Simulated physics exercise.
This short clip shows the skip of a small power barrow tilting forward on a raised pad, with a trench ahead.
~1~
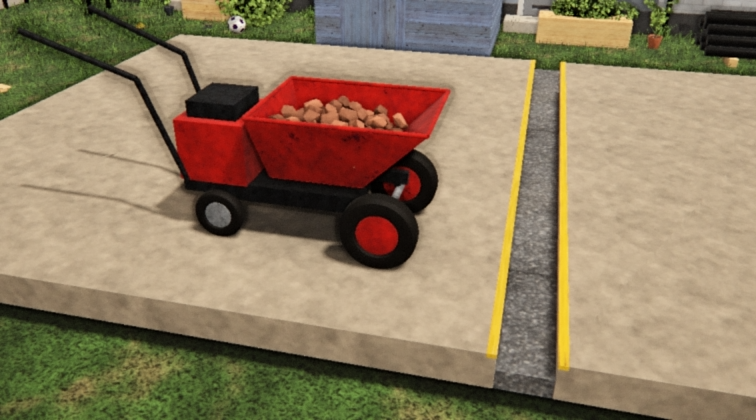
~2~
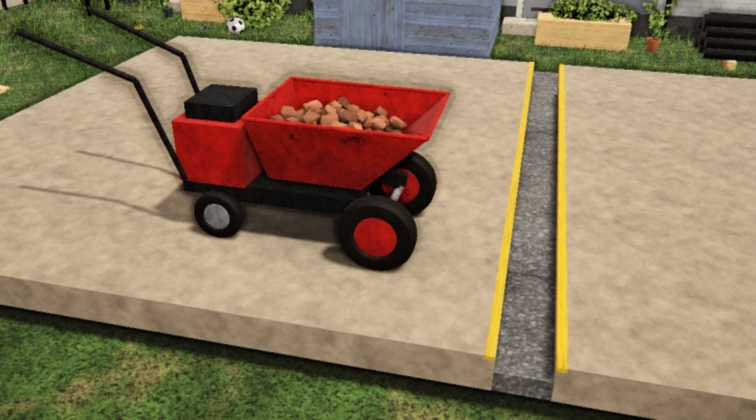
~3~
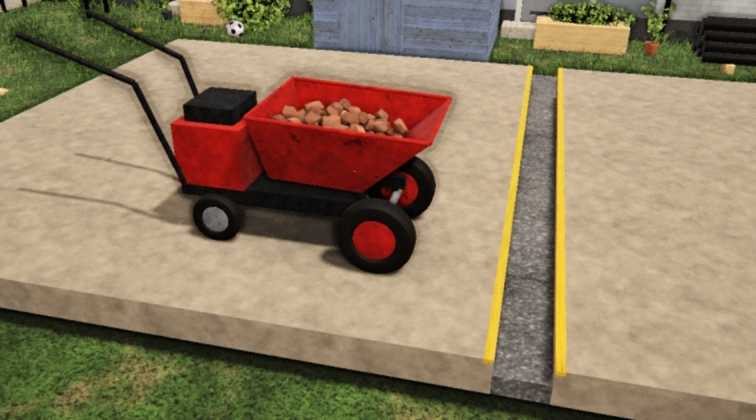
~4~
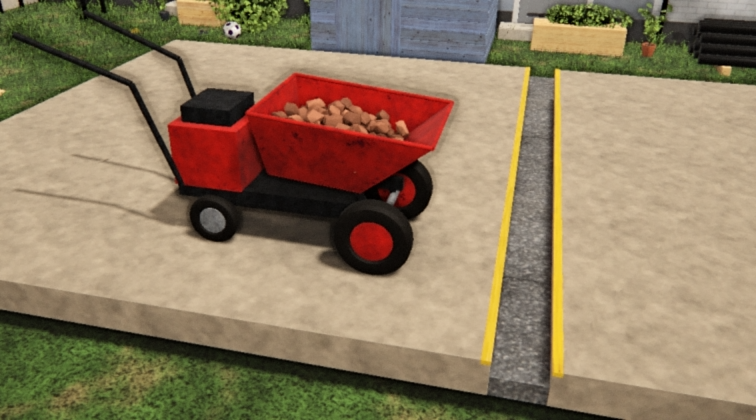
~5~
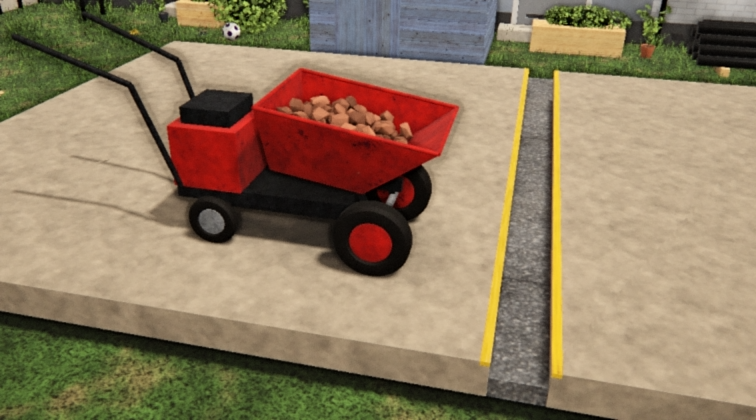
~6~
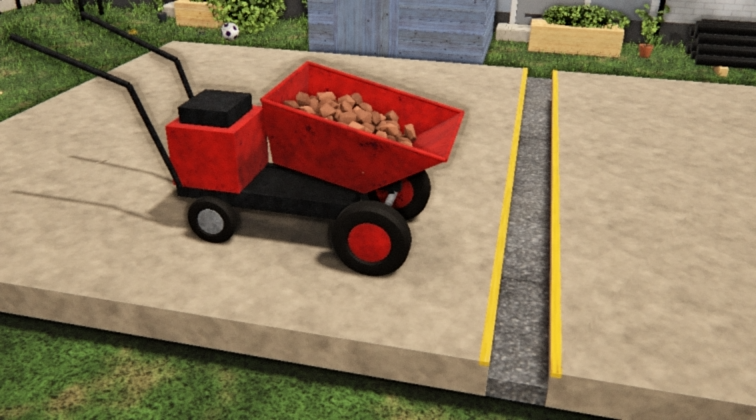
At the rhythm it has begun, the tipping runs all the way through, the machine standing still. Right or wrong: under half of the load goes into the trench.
Wrong.
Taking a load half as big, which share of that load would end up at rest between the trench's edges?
80 per cent or thereabouts.
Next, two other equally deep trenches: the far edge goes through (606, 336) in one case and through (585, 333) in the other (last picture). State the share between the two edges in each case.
Well, it'd be something like 90 per cent the first time and 80 per cent the second.
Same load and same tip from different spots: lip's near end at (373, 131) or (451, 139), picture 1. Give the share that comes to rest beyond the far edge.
Roughly 0 and 40 percent respectively.
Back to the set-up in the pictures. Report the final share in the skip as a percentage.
About 10 per cent.
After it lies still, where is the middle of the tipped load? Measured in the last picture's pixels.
The centre ends up roughly at (528, 260).
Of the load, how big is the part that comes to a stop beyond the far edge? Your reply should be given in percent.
It works out to roughly 15 percent.
Soon after the last picture, skip tipped well over; all in the skip.
A little later, skip tipped steeply; about two thirds in the skip; a stray few short of the trench; about a quarter in or heaped over the trench; a stray few falling.
Later still, skip tipped right over; a small part in the skip; a small part short of the trench; about two thirds in or heaped over the trench; a small part beyond it.
At rest, skip tipped right over; a small part in the skip; a small part short of the trench; about two thirds in or heaped over the trench; a small part beyond it.
